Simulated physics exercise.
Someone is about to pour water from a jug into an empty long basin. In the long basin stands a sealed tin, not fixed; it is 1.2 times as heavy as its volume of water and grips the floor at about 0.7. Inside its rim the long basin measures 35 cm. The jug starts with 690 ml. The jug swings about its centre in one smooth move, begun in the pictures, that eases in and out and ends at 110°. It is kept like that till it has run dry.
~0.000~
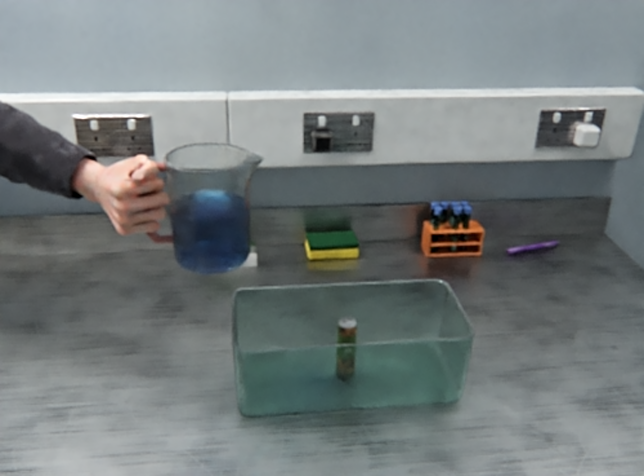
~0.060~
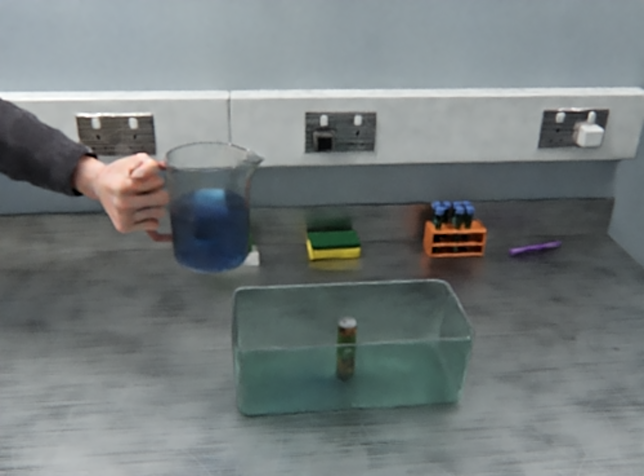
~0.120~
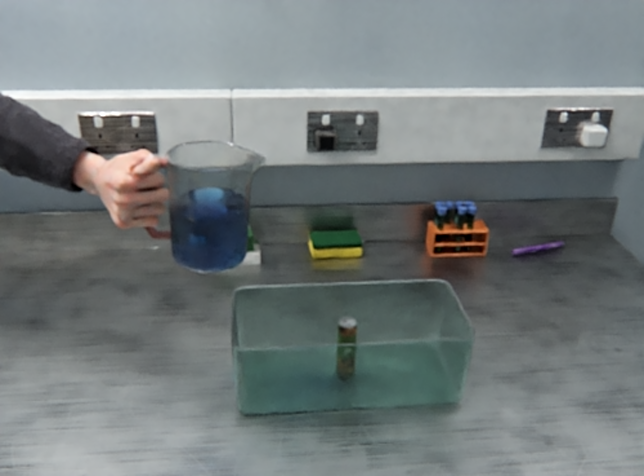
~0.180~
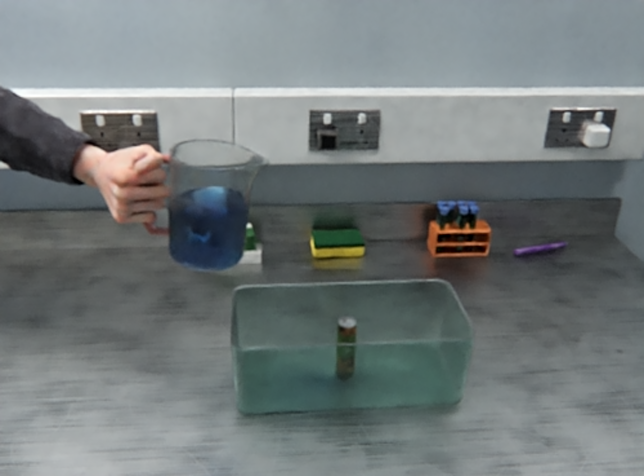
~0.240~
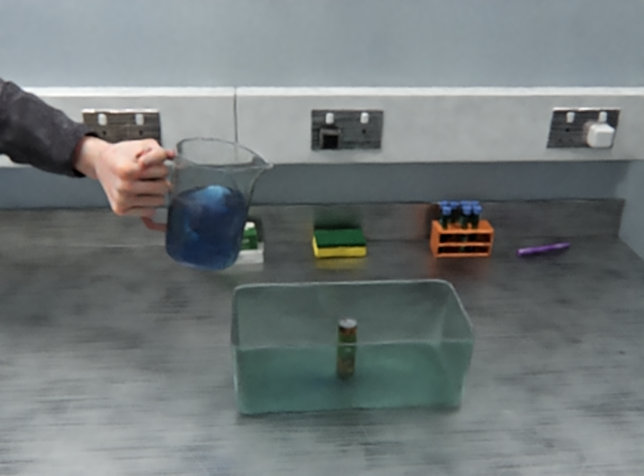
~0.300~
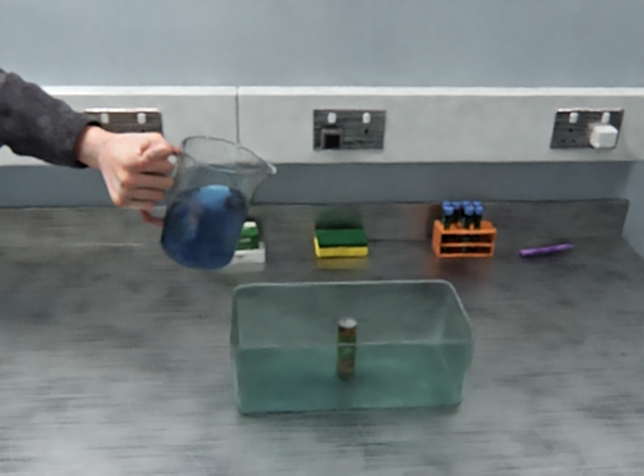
On a grey worktop, a hand gradually tilting a glass jug of blue liquid rightward beside a clear basin containing a small tin.
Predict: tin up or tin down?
It remains upright.
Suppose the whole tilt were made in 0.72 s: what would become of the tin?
The tin remains upright.
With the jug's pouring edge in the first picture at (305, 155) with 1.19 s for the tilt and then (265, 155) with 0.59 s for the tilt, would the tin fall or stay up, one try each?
First it falls; then it stays up.
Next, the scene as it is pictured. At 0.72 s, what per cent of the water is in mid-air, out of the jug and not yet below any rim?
Some 4 per cent.
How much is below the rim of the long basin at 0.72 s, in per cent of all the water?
Some 0 per cent.
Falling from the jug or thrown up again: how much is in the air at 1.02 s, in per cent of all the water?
Some 26 per cent.
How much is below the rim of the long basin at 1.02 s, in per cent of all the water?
Near 36 in a hundred.
After 0.72 s the tilt is 72° and 96 per cent is still to pour; the tin stands where it began.
After 1.02 s the tilt is 105° and 36 per cent is still to pour; the tin stands where it began.
After 1.34 s the tilt is 110° and 2 per cent is still to pour; the tin stands 1 cm from where it began.
After 1.69 s the tilt is 110° and 0 per cent is still to pour; the tin stands 1 cm from where it began.
In the end the tin stands 1 cm from where it began.
